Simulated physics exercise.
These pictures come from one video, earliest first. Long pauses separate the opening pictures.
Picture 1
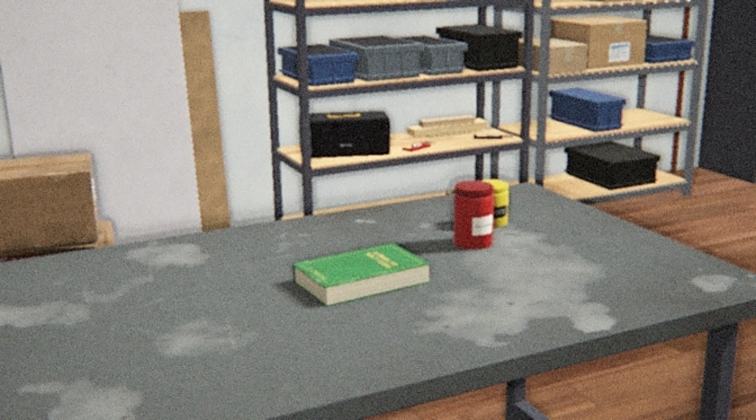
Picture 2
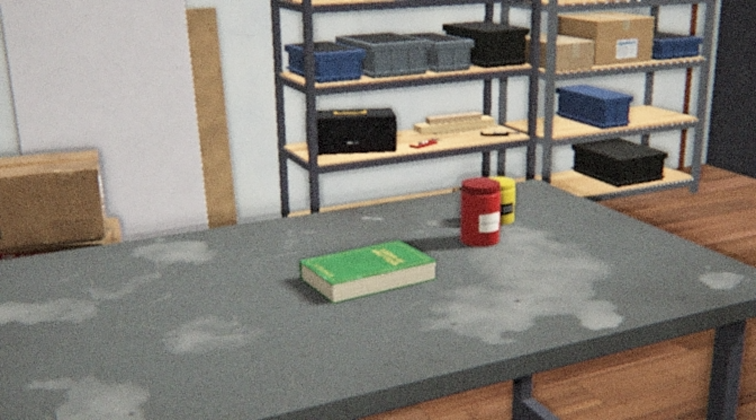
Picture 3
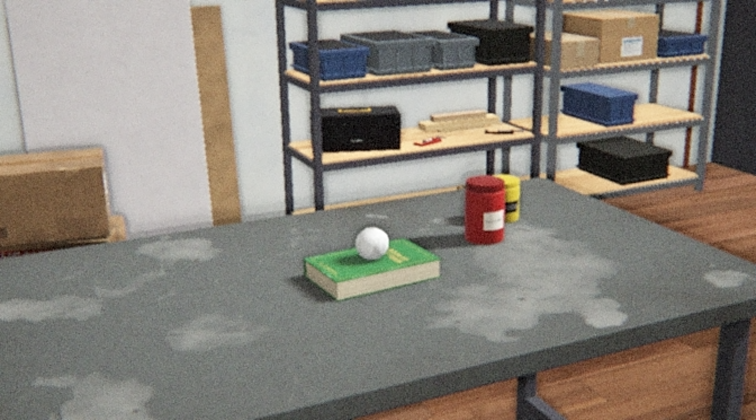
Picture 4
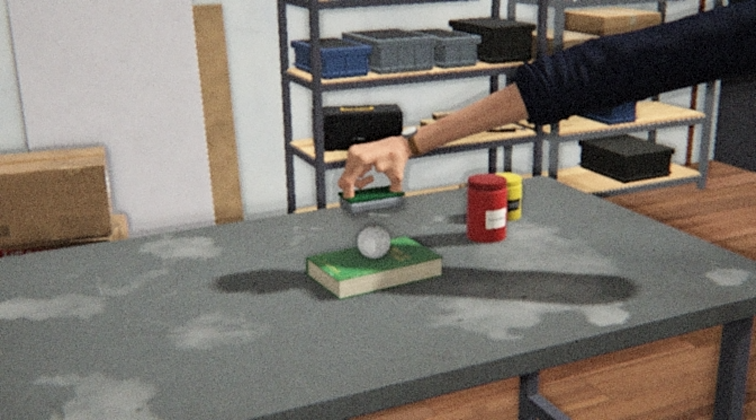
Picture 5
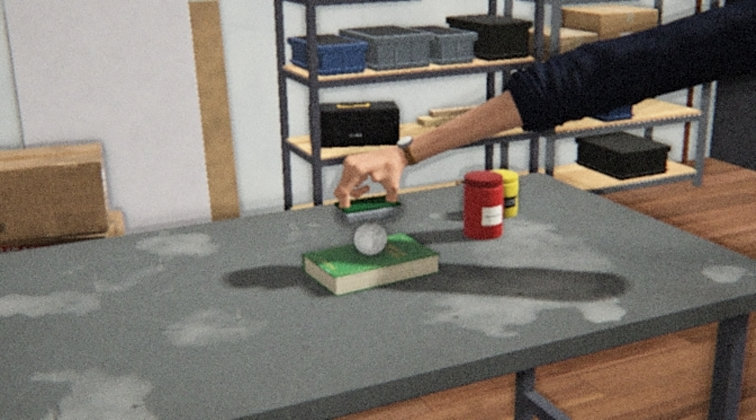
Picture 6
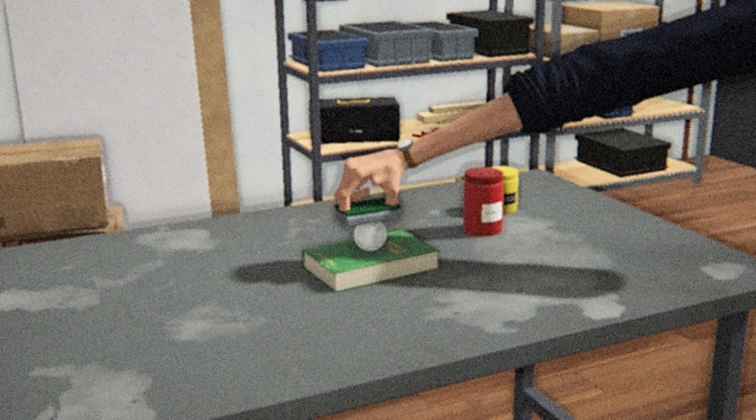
A hand lowering a grey sponge onto a white ball that appeared on a green book, beside red and yellow jars.
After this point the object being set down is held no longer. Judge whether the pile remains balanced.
Doesn't stay standing.
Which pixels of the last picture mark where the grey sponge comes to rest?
It ends near (348, 229).
Then, 0.40 s on from there, grey sponge turned 36° from how it was put near (357, 219).
Then, 0.50 s on from there, grey sponge turned 48° from how it was put near (347, 228).
In the end, toppled in the pile, grey sponge; the other 4 unmoved. At the end, from the last picture's camera, grey sponge near (348, 229). The pile gives way.
